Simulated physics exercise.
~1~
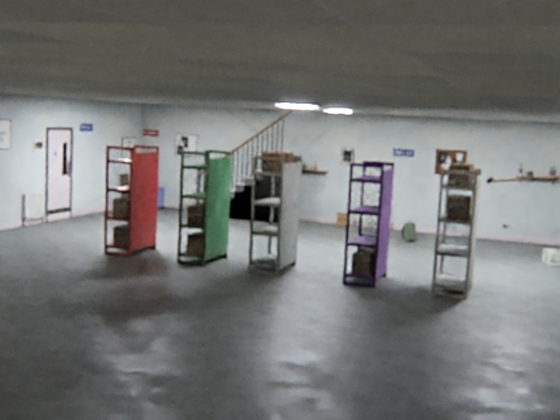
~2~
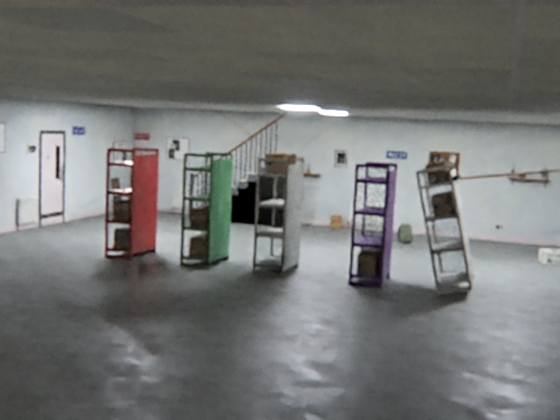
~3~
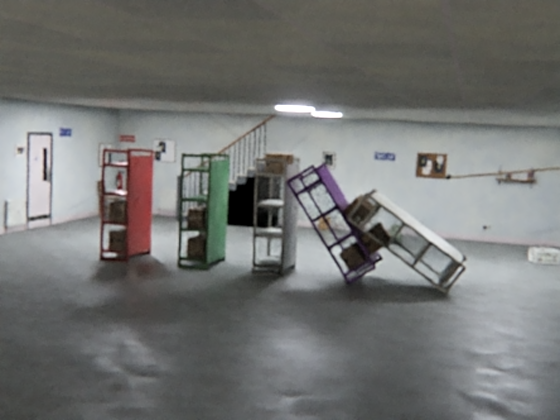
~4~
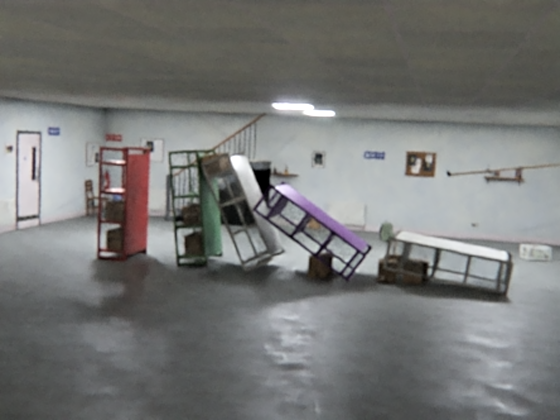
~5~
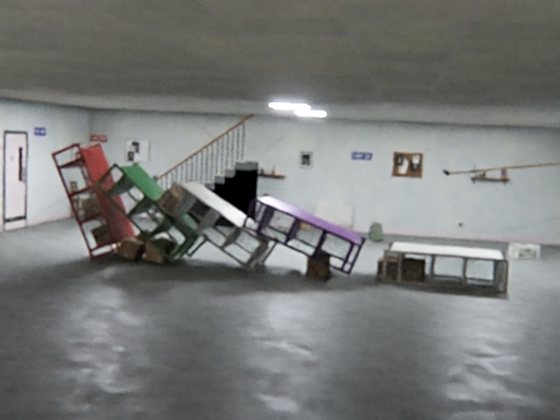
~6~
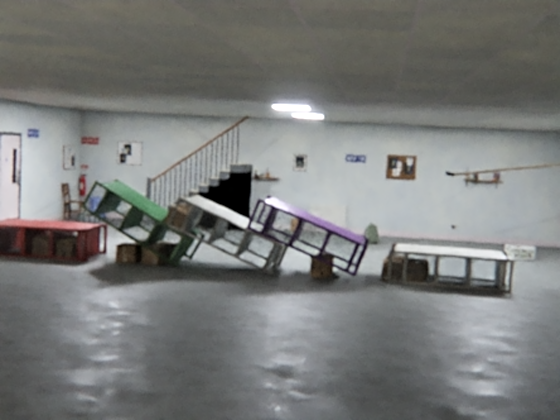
At first, five open shelf units holding cartons stand in a row in a large grey room, with a long pole reaching in from the right. The nearest unit on the right tips left and strikes the purple one, which leans over in turn. As the first unit drops flat on the floor, the purple unit pushes the pale middle one into the green. The green unit then tilts into the red one at the far left, and cartons spill. Finally the red unit lies flat, while the green, pale and purple units rest slanted against one another, none left standing.
